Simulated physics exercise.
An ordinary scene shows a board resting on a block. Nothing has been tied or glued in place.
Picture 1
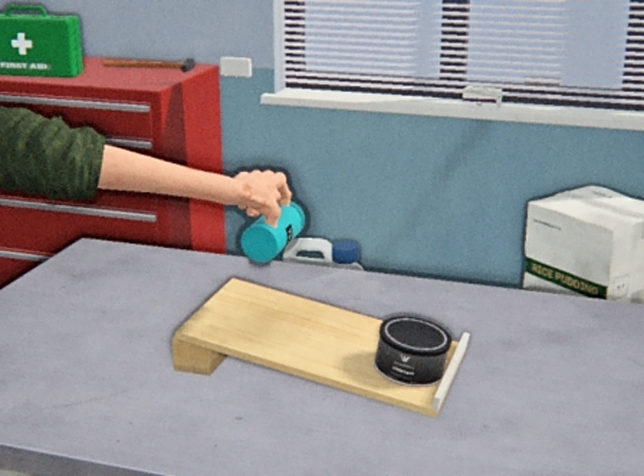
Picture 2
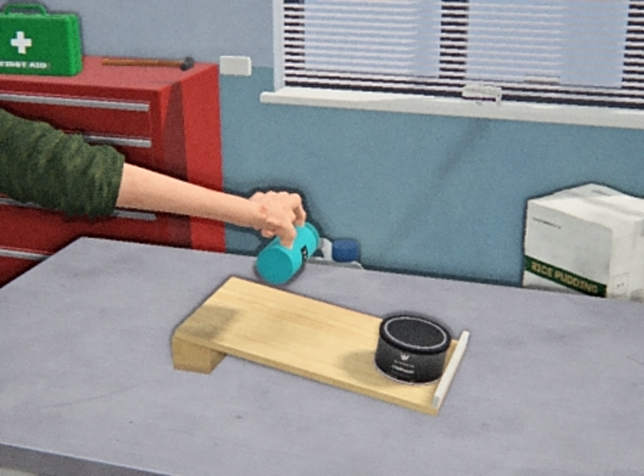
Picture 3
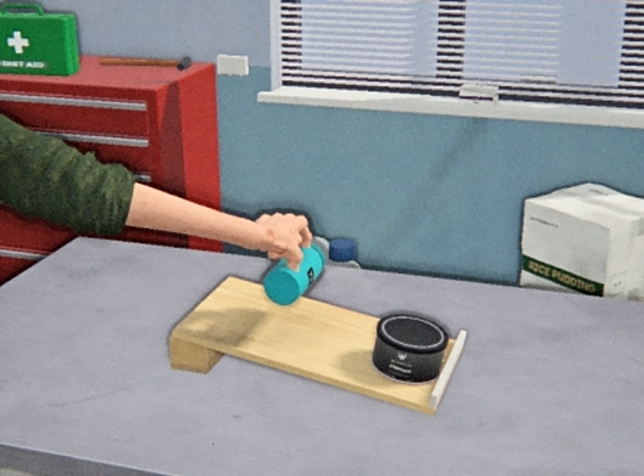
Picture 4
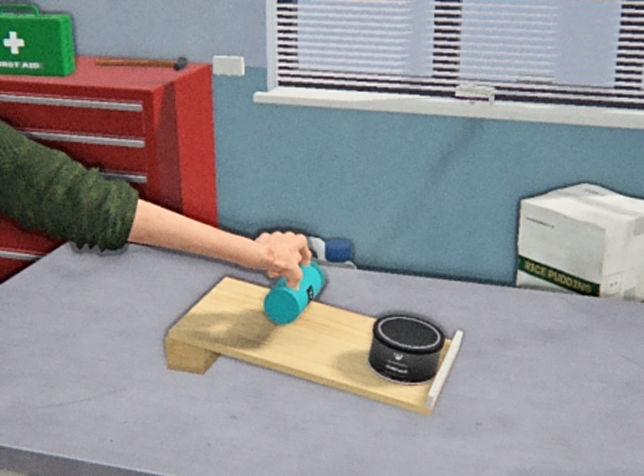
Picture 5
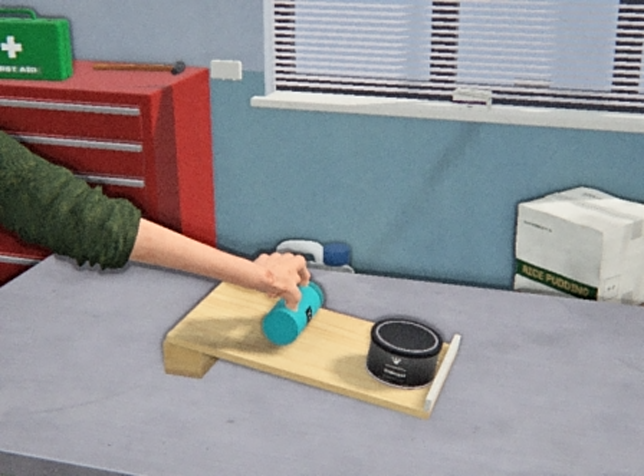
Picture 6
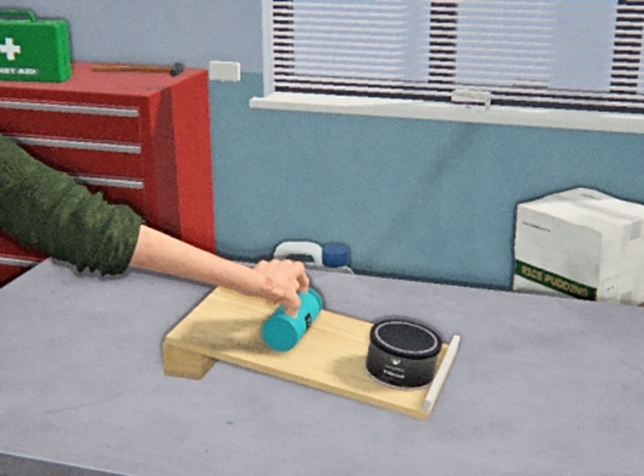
An arm in a dark green sleeve reaches from the left over a grey tabletop, seen from slightly above, with a red drawer cabinet, blue wall and blinds behind. A pale wooden board slopes down to the right from a block, a black tub near its lower edge and a white box beyond. The hand lowers a tilted turquoise jar onto the board and keeps hold, while the view shifts very slightly.
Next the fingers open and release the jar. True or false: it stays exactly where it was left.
False.
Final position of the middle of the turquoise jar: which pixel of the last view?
At about (356, 336).
Then, 0.40 s past the last view, turquoise jar displaced about its own width near (321, 326).
Then, 0.50 s past the last view, turquoise jar displaced about its own width near (340, 332).
Then, 1.20 s past the last view, turquoise jar displaced well along near (356, 336).
Finally, moved from the start, turquoise jar; black tub still in place. Final places as the last picture's camera would see them, turquoise jar near (356, 336). The turquoise jar slides or rolls down.
